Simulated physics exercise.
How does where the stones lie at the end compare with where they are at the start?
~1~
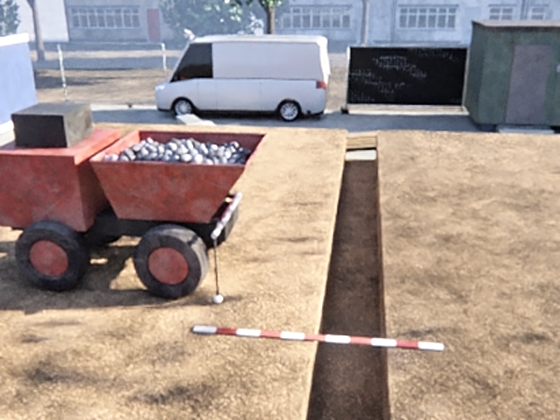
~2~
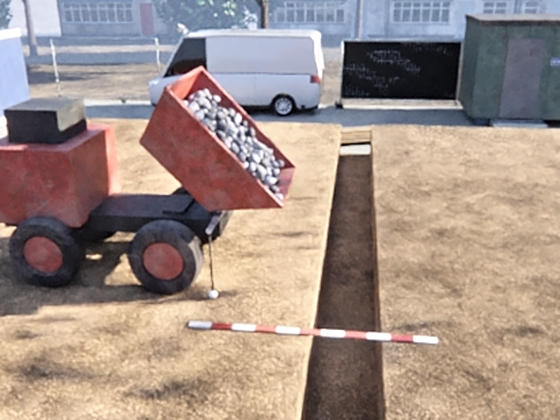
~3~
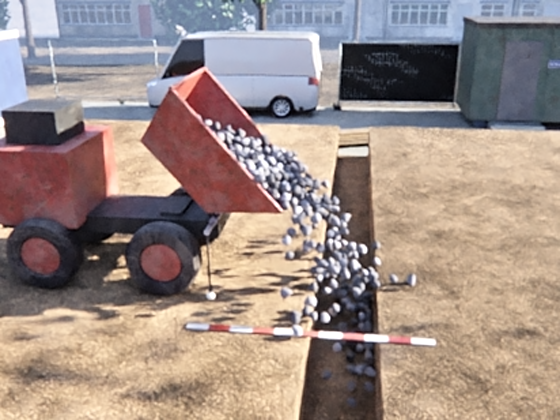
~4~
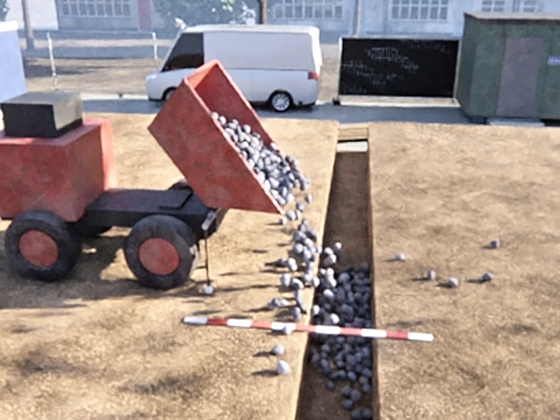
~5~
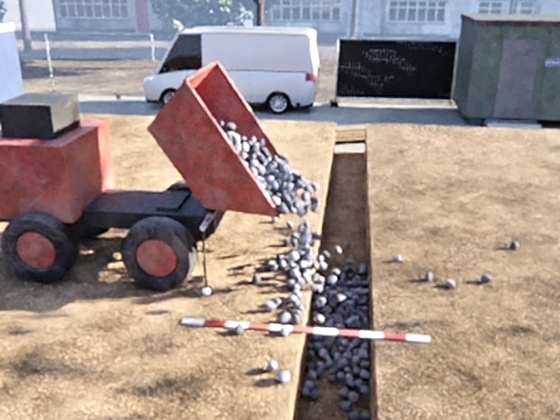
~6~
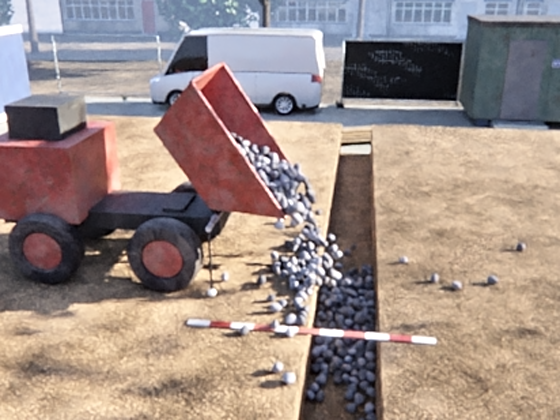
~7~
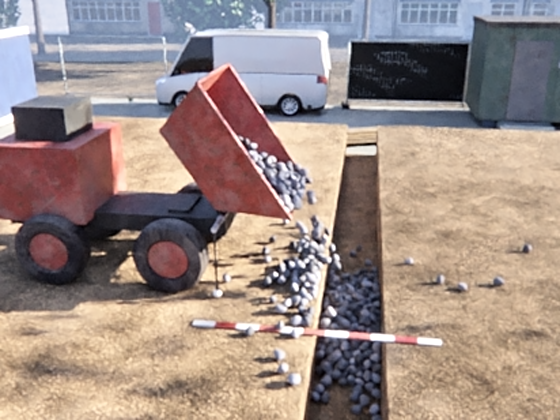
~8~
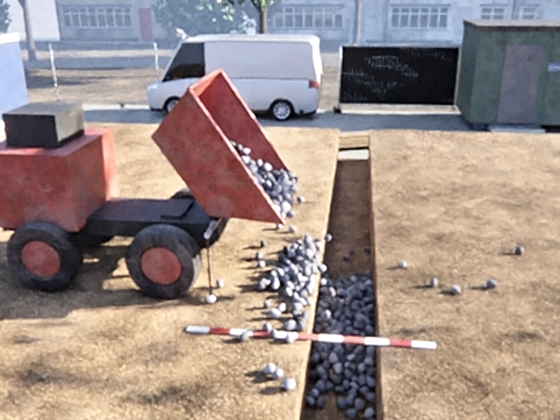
At the start the stones are all together in the dumper's skip on the left. By the end many of them lie lower and further right in the trench, with some heaped at its near edge, a few beyond it and the rest still in the tipped skip.
